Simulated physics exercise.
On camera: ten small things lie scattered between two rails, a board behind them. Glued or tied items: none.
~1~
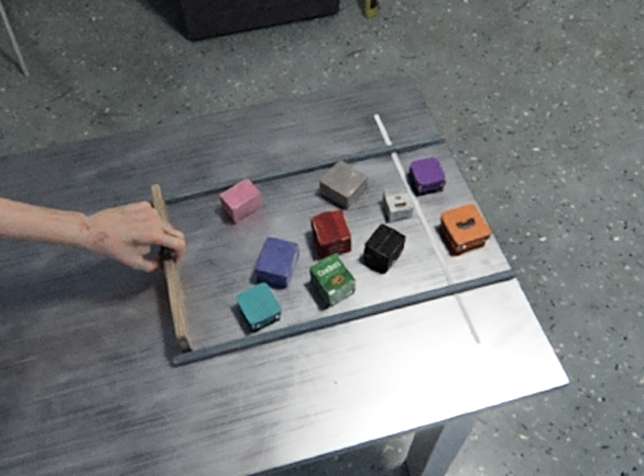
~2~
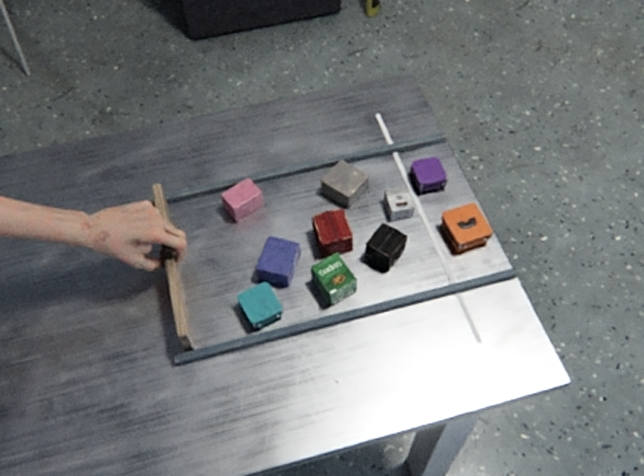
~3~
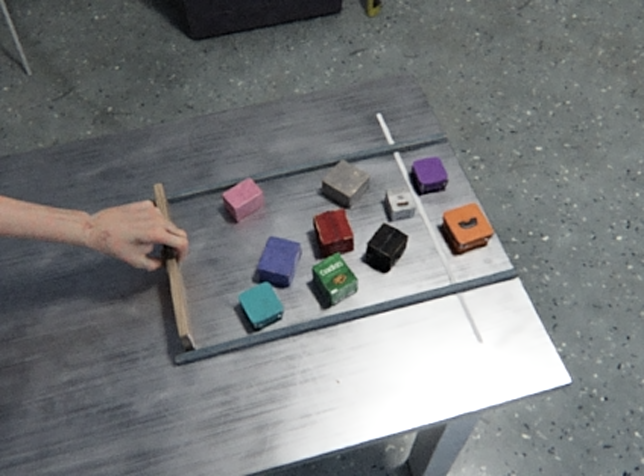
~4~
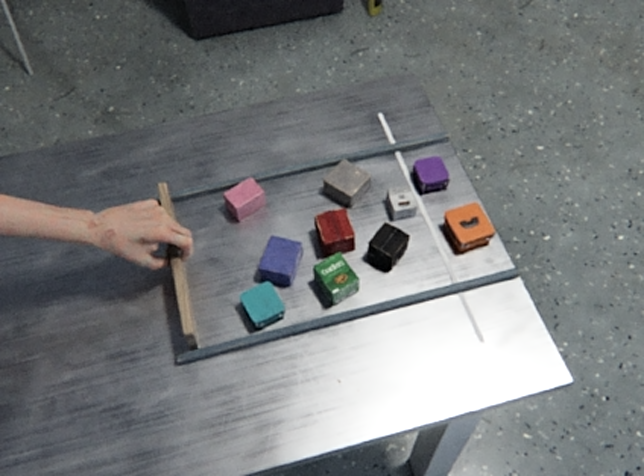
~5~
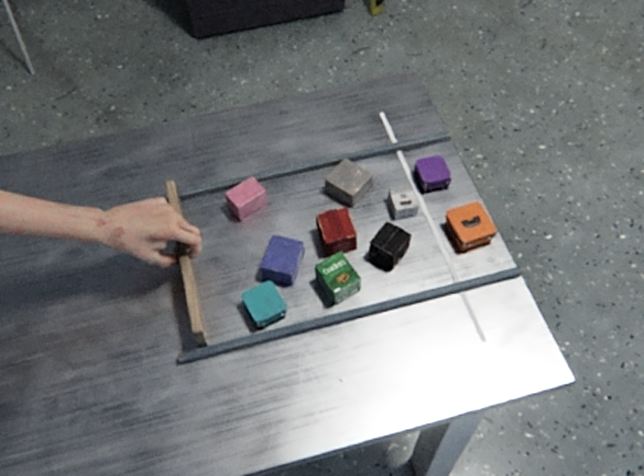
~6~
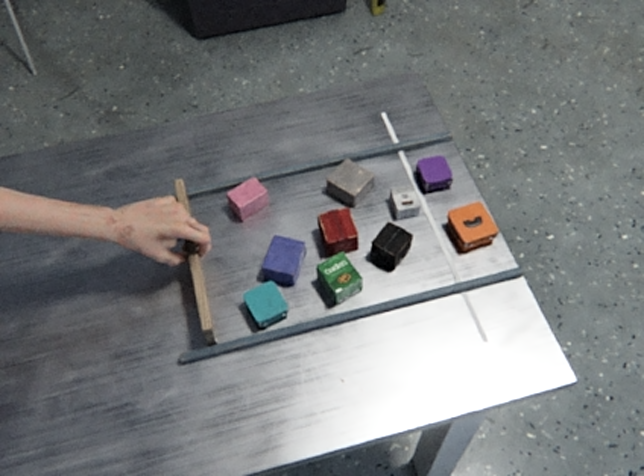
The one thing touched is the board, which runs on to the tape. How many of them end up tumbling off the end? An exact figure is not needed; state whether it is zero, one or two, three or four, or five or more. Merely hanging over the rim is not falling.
The number falling off is three or four.
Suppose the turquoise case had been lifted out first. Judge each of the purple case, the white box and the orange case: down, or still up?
Purple case - gone; white box - gone; orange case - gone.
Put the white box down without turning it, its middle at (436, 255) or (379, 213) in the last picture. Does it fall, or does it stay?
First: Gone; second: Gone.
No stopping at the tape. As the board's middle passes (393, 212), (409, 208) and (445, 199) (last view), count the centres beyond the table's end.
Counts: 1, 2, 7.
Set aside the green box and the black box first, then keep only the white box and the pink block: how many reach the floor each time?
In order, the numbers are 3 and 2.
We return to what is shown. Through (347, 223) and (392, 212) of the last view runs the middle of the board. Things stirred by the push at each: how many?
The counts are 8 and 10.
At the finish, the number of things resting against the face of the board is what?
3.
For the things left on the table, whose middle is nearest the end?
That one is the grey block.
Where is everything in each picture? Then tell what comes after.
The first picture shows orange case (464, 229); purple case (427, 177); white box (398, 204); board (171, 265); tape (421, 216).
The second picture shows purple case (428, 176); turquoise case (260, 307).
The third picture shows white box (400, 204); black box (387, 247).
The fourth picture shows orange case (468, 228); grey block (347, 183).
The fifth picture shows purple case (432, 175); pink block (246, 199).
The sixth picture shows orange case (471, 227); purple case (434, 175); white box (405, 202); board (195, 259); tape (429, 214).
Soon after, none off yet; orange case at rest near (471, 227); purple case at rest near (434, 175); white box at rest near (405, 202).
Then, none off yet; orange case moving near (480, 226); purple case moving near (439, 172); white box moved about its own width near (427, 196).
At rest, the number that fall off is three or four; fallen, black box, white box, purple case and orange case.
